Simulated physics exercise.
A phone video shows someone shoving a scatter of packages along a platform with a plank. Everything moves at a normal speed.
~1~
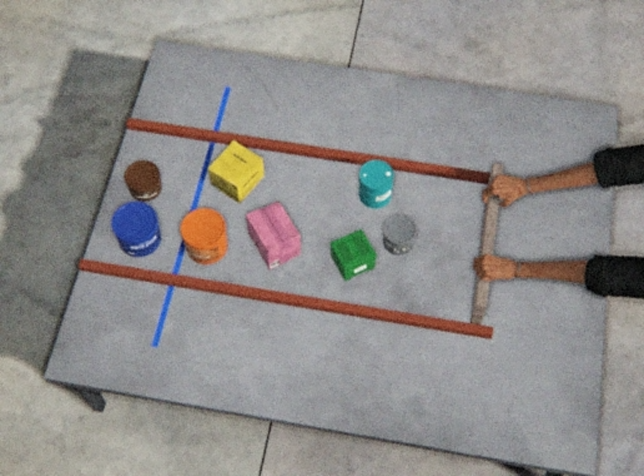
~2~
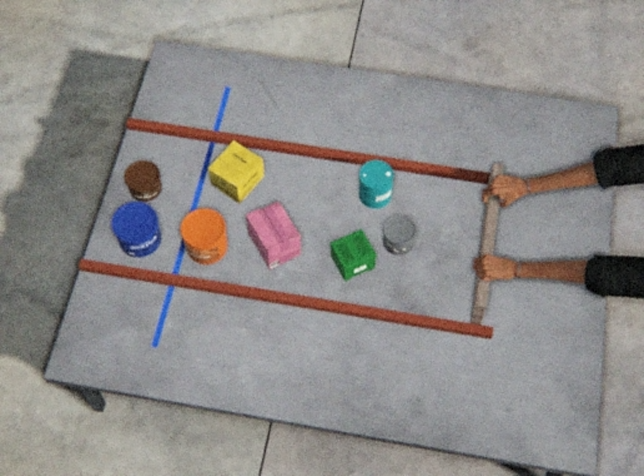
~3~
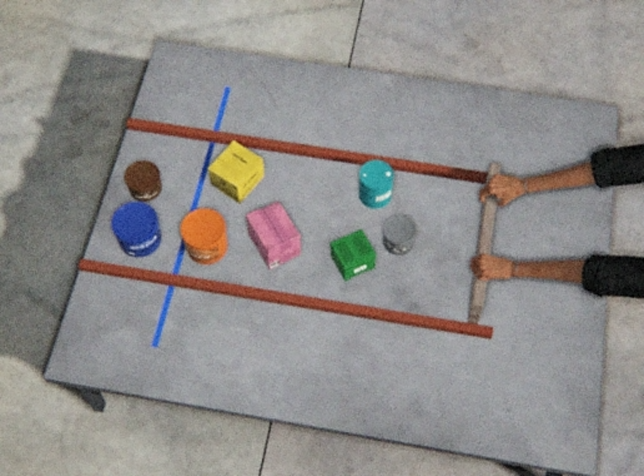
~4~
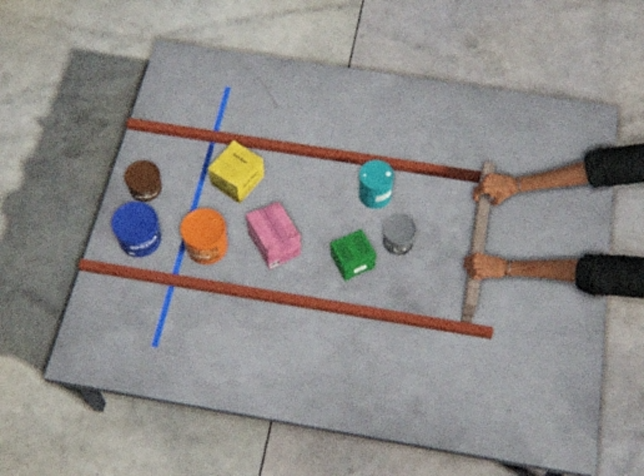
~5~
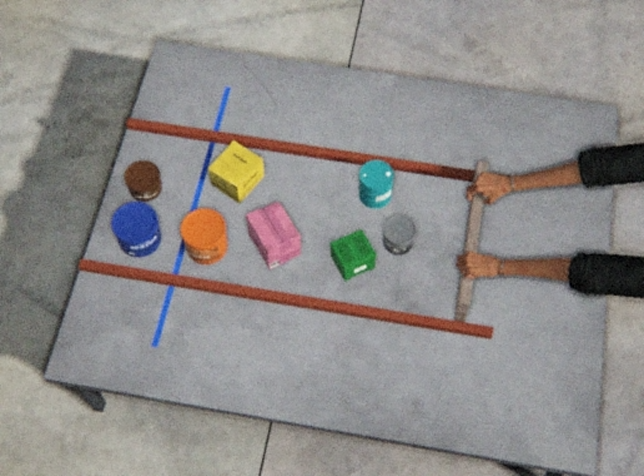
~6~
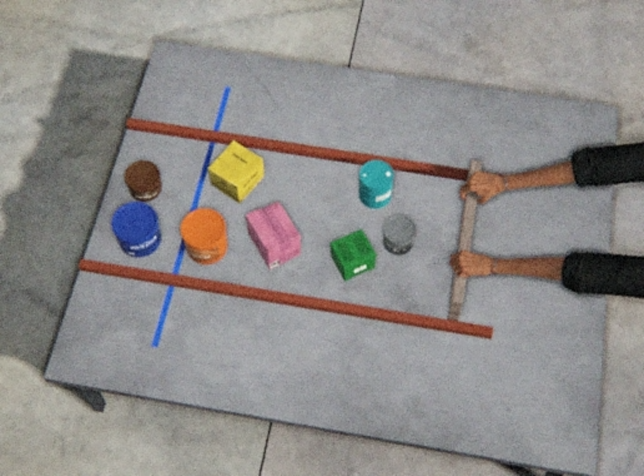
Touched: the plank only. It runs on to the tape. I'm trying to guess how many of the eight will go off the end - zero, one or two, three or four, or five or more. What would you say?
I would say one or two.
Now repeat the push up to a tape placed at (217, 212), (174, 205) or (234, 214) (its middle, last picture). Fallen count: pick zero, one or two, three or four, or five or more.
One to two; three to four; not one.
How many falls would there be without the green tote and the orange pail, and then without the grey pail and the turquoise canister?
0 and 1.
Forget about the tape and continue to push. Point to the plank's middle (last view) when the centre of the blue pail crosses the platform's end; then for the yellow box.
Approx. (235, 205) for the first, approx. (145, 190) for the second.
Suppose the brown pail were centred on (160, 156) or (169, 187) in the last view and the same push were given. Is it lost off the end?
In turn it remains up; stays on.
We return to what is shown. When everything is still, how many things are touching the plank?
The count is 3.
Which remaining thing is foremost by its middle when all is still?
The orange pail ends up foremost.
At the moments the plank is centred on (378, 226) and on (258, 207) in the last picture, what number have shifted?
3, then 7.
Soon after, none off yet; brown pail at rest near (144, 182); blue pail at rest near (137, 230); orange pail at rest near (205, 237).
At rest, the number that fall off is one or two; fallen, blue pail.
